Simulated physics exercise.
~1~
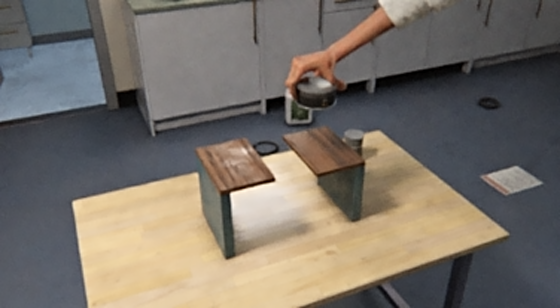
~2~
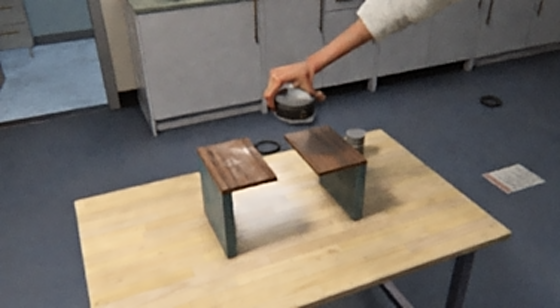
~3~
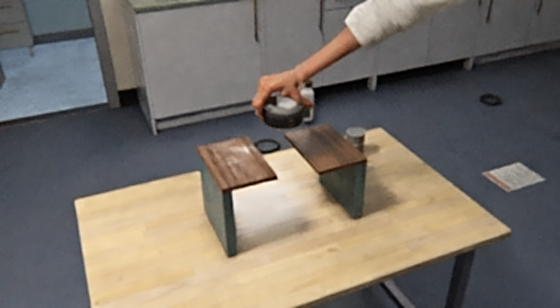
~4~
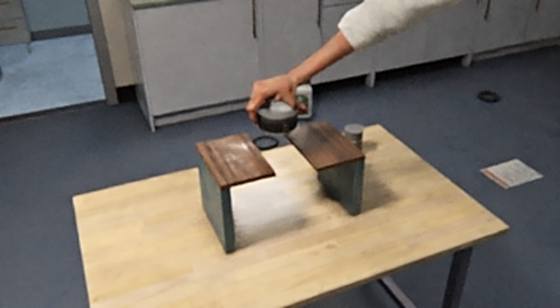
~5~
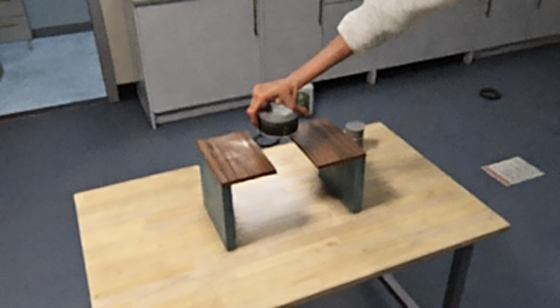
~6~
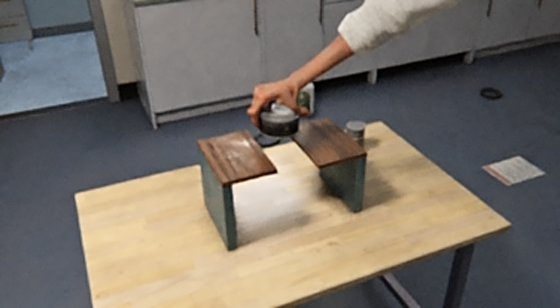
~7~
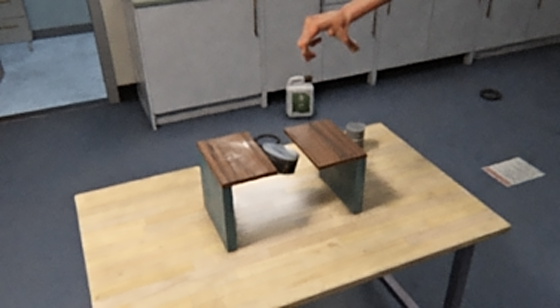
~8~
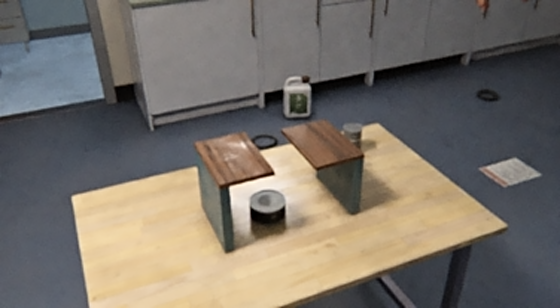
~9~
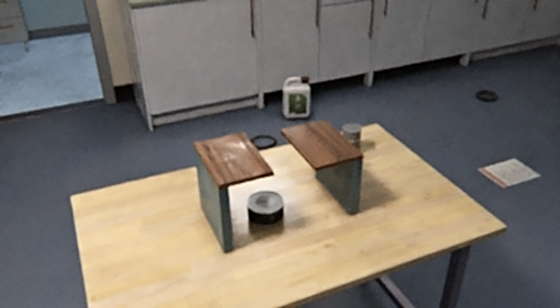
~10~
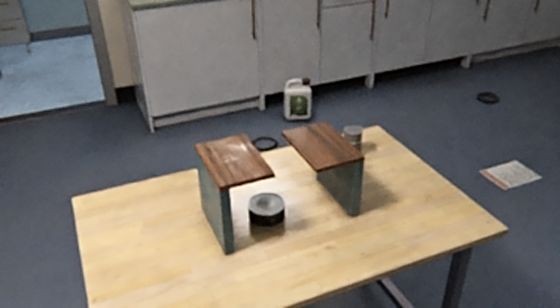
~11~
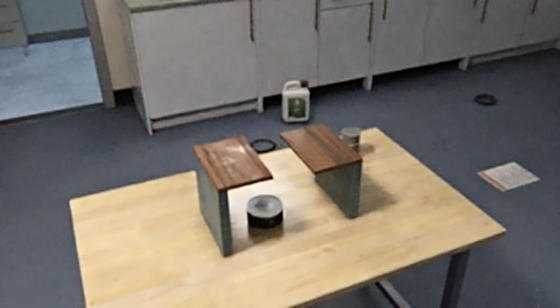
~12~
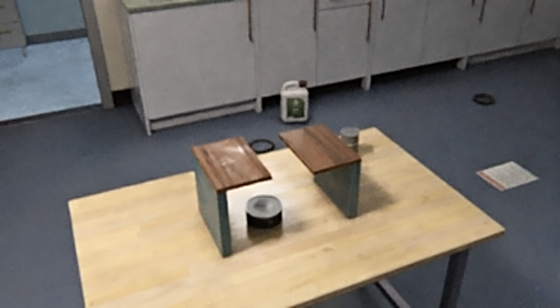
In the video, a hand carries a round black tub left and down to the gap between two wooden-topped ledges on a table, then releases it. The tub tilts, drops through the gap and comes to rest on the tabletop, while a grey tin stays still behind the right ledge.
